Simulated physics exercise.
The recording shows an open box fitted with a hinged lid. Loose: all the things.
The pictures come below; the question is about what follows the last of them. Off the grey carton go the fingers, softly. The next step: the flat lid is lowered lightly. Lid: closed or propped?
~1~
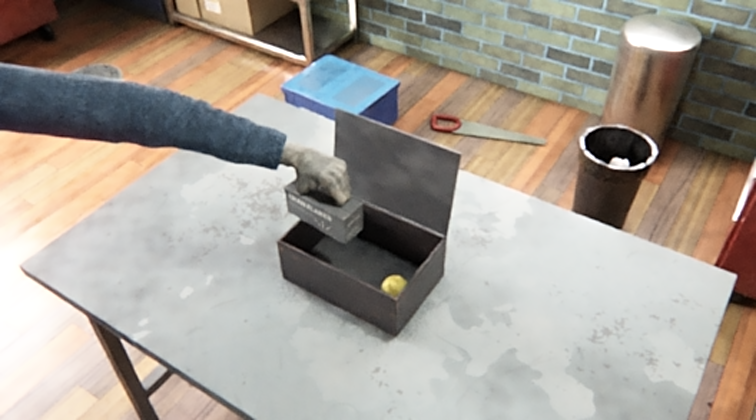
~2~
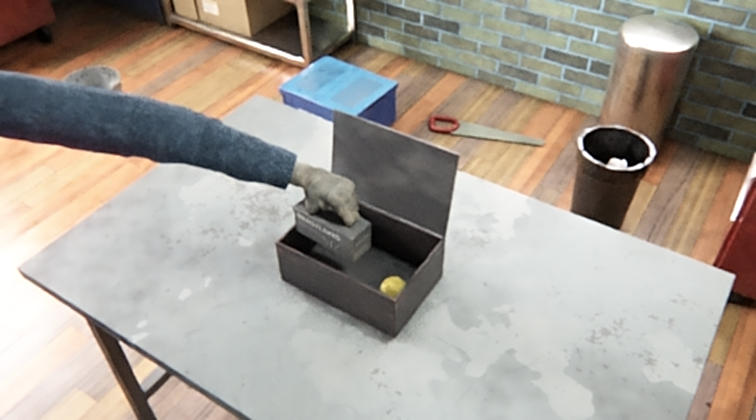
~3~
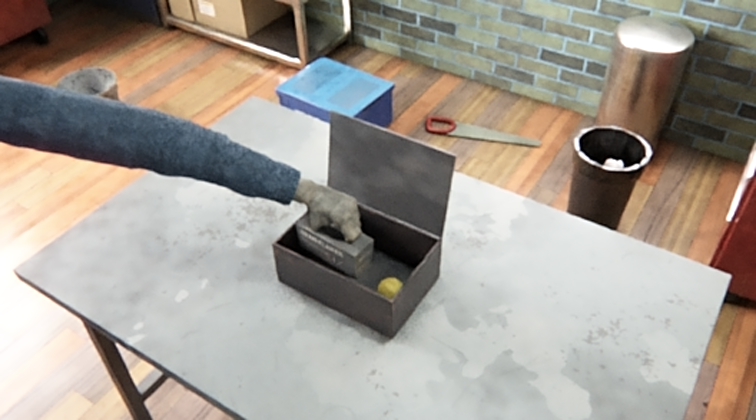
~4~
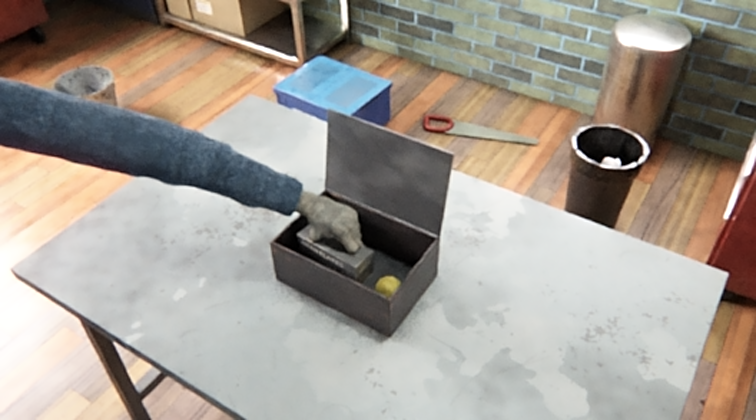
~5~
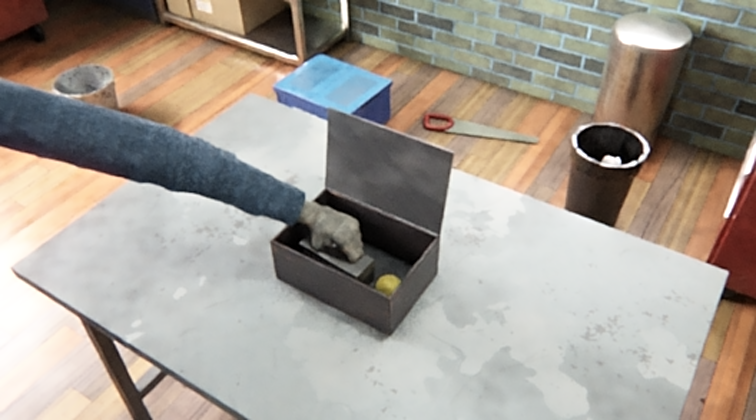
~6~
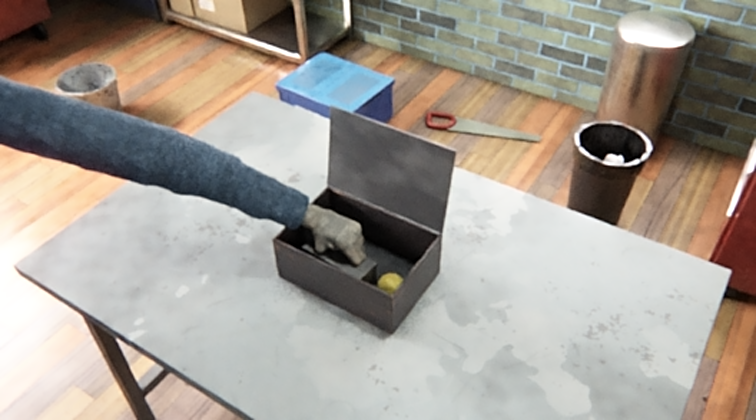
The lid is going to drop into place.
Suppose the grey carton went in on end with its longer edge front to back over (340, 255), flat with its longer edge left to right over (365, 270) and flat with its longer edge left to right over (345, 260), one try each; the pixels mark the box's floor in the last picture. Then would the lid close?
At first it fails to shut, the second time it manages to shut, and the third time it manages to shut.
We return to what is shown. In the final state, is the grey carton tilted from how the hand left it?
Simply put, the grey carton remains unturned.
Then, 1.20 s after the last picture, lid starting down.
Then, 1.60 s after the last picture, lid 58° above the rim.
Then, 1.90 s after the last picture, lid 31° above the rim.
Then, 2.10 s after the last picture, lid 11° above the rim.
At rest, lid shut; both in place. Seen from the same camera at the end, grey carton near (340, 266).
